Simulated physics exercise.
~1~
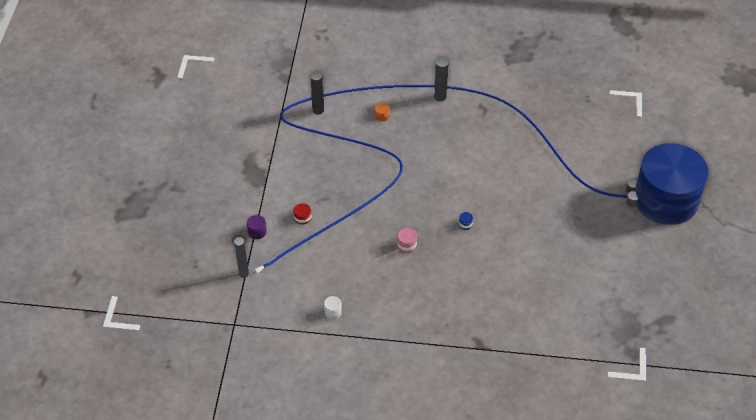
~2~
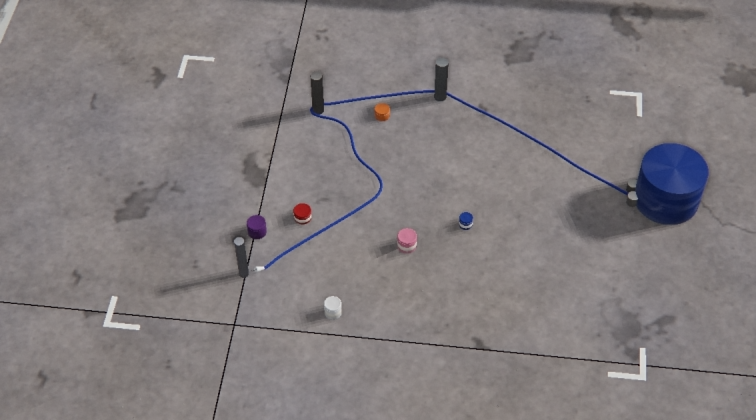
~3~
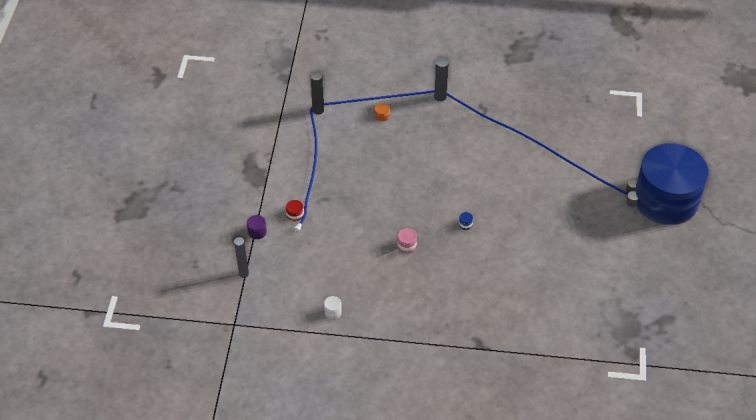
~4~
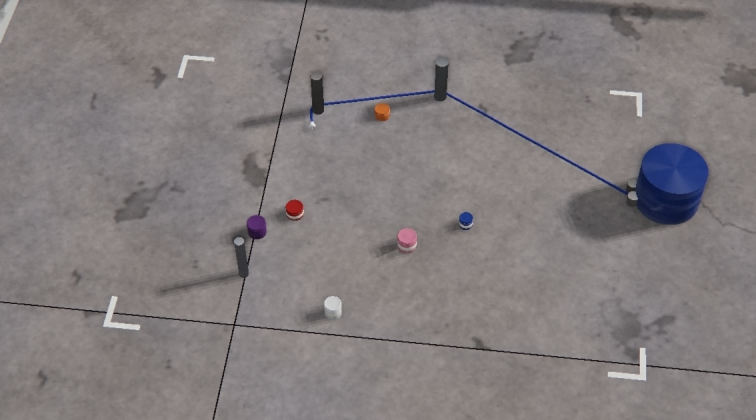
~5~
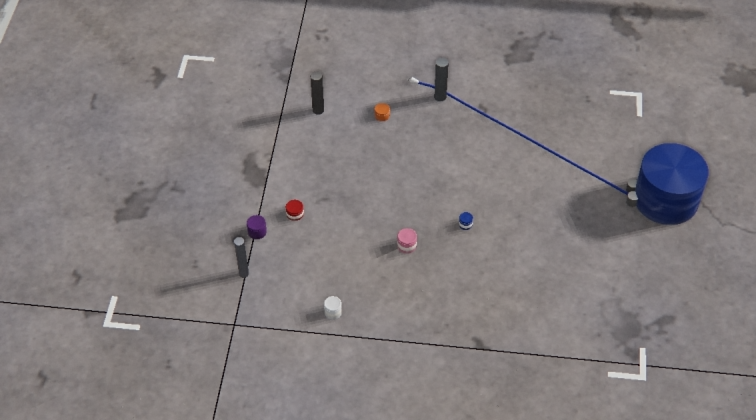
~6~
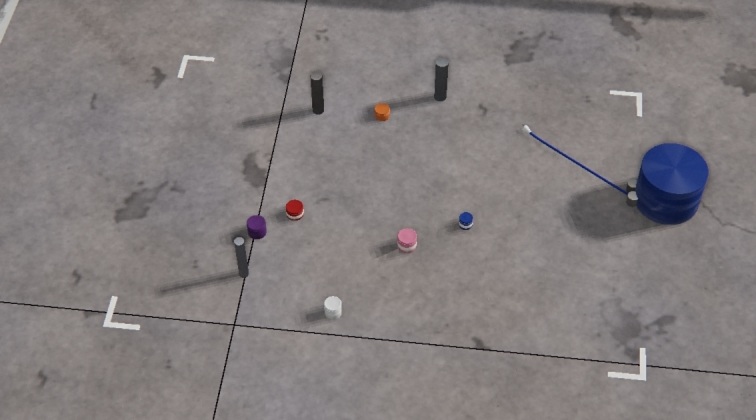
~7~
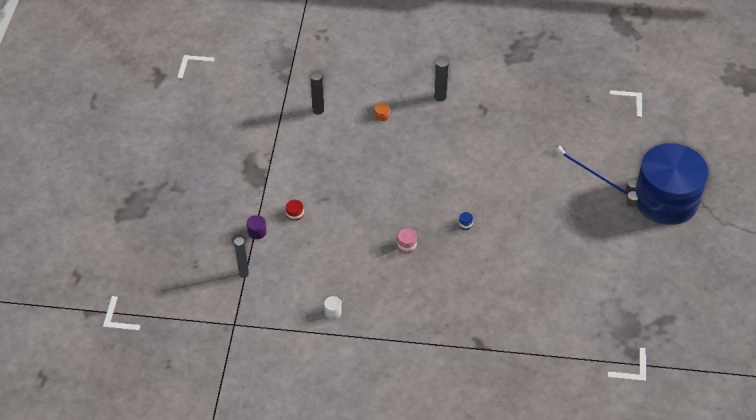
Blue reel winding in its loose cable around dark posts, nudging a red tin slightly, and stopping with a short length out.
